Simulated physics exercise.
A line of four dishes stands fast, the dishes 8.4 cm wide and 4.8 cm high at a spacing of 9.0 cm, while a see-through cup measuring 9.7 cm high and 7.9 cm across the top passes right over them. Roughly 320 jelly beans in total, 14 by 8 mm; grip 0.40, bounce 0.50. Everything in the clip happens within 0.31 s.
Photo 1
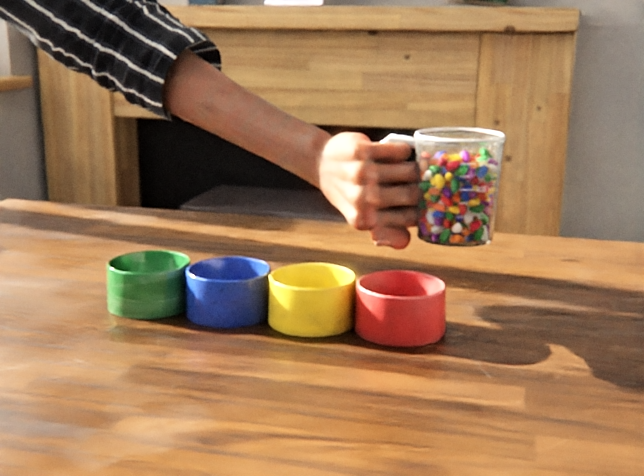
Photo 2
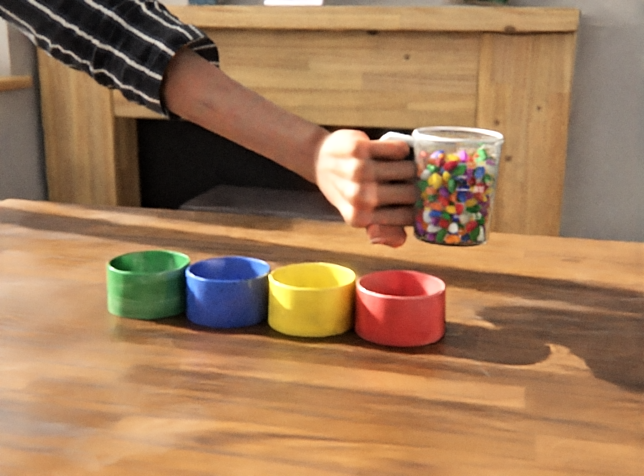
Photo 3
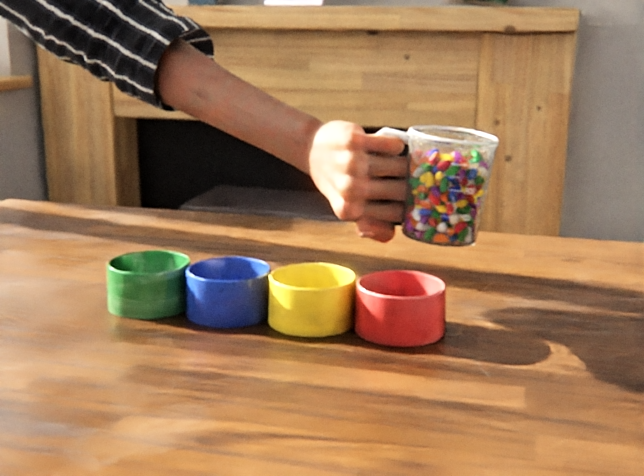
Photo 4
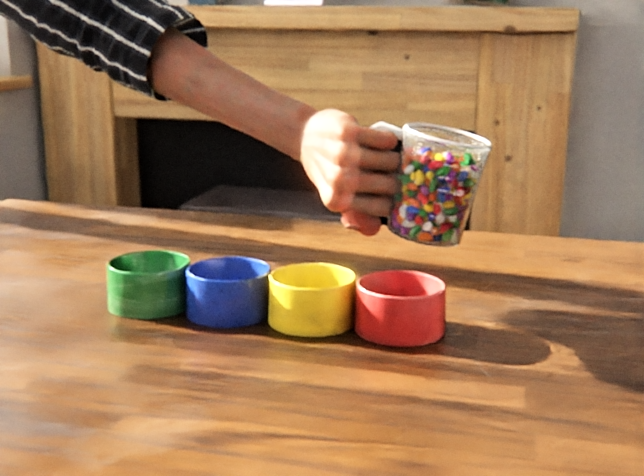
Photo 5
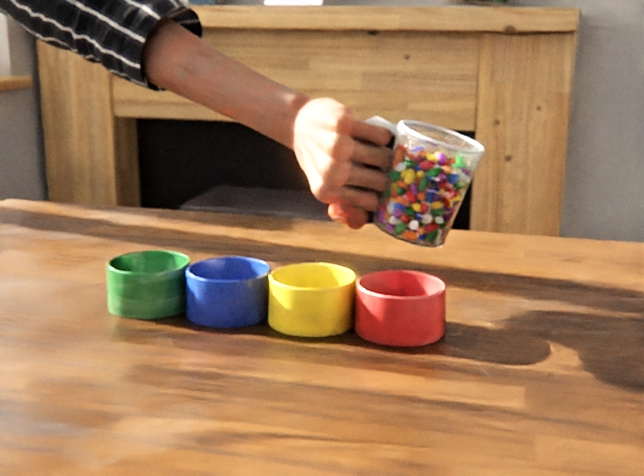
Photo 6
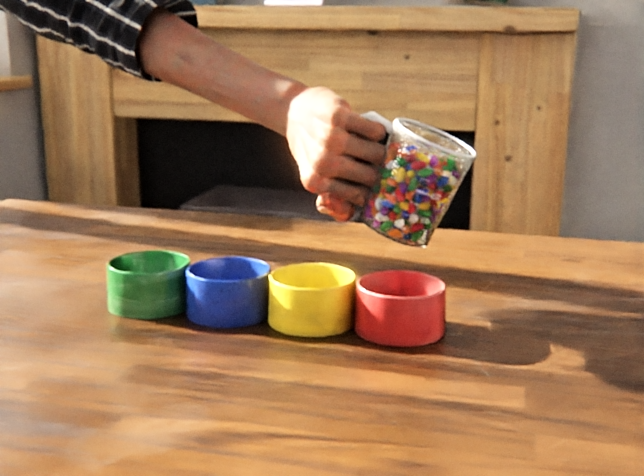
On a sunlit wooden table, a hand held a clear cup of colourful jelly beans above the right end of a row of four dishes, then moved it slightly left while gradually tilting it rightward.
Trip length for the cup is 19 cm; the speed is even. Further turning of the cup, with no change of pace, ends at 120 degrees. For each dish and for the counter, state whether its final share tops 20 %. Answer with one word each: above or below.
Red dish below, blue dish below, green dish below, yellow dish above, counter below.
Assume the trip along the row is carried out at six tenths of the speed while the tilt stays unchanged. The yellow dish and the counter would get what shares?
Shares: Yellow 20, counter 20.
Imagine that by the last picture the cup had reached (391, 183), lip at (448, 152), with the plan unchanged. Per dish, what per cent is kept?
Then red 0, blue 0, green 0, and yellow 90.
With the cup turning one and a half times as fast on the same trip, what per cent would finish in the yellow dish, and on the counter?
Then yellow would get 60 and the counter 20.
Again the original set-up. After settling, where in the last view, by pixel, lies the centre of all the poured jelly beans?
Approximately (320, 296) in the last view.
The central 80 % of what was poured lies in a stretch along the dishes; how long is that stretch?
8 centimetres.
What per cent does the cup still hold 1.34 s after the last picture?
It should be near 15 per cent.
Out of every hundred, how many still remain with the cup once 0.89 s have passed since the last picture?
It comes to about 90 percent.
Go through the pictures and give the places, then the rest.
Cup at (457, 187), tilt 0 degrees, lip at (503, 137), moved 0.0 cm; middle of the pieces at (460, 193); red dish at (401, 284); yellow dish at (313, 276); blue dish at (229, 269); green dish at (149, 262), in the first picture.
Cup at (454, 186), tilt 1 degrees, lip at (502, 138), moved 0.3 cm; middle of the pieces at (457, 193), in the second picture.
Cup at (446, 186), tilt 6 degrees, lip at (497, 141), moved 1.0 cm; middle of the pieces at (449, 193), in the third picture.
Cup at (435, 185), tilt 11 degrees, lip at (490, 146), moved 2.0 cm; middle of the pieces at (437, 192), in the fourth picture.
Cup at (425, 185), tilt 17 degrees, lip at (482, 151), moved 3.0 cm; middle of the pieces at (426, 192), in the fifth picture.
Cup at (414, 184), tilt 22 degrees, lip at (474, 156), moved 4.0 cm; middle of the pieces at (415, 191); red dish at (401, 284); yellow dish at (313, 276); blue dish at (229, 269); green dish at (149, 262), in the sixth picture.
Then, 0.54 s after the last picture, tilt 69 degrees; cup holds 100 %.
Then, 0.89 s after the last picture, tilt 99 degrees; cup holds 90 %, red 5 %, yellow 5 %.
Then, 1.34 s after the last picture, tilt 120 degrees; cup holds 15 %, red 5 %, yellow 75 %.
In the end, red 5 %, blue 0 %, green 0 %, yellow 80 %, counter 15 %.
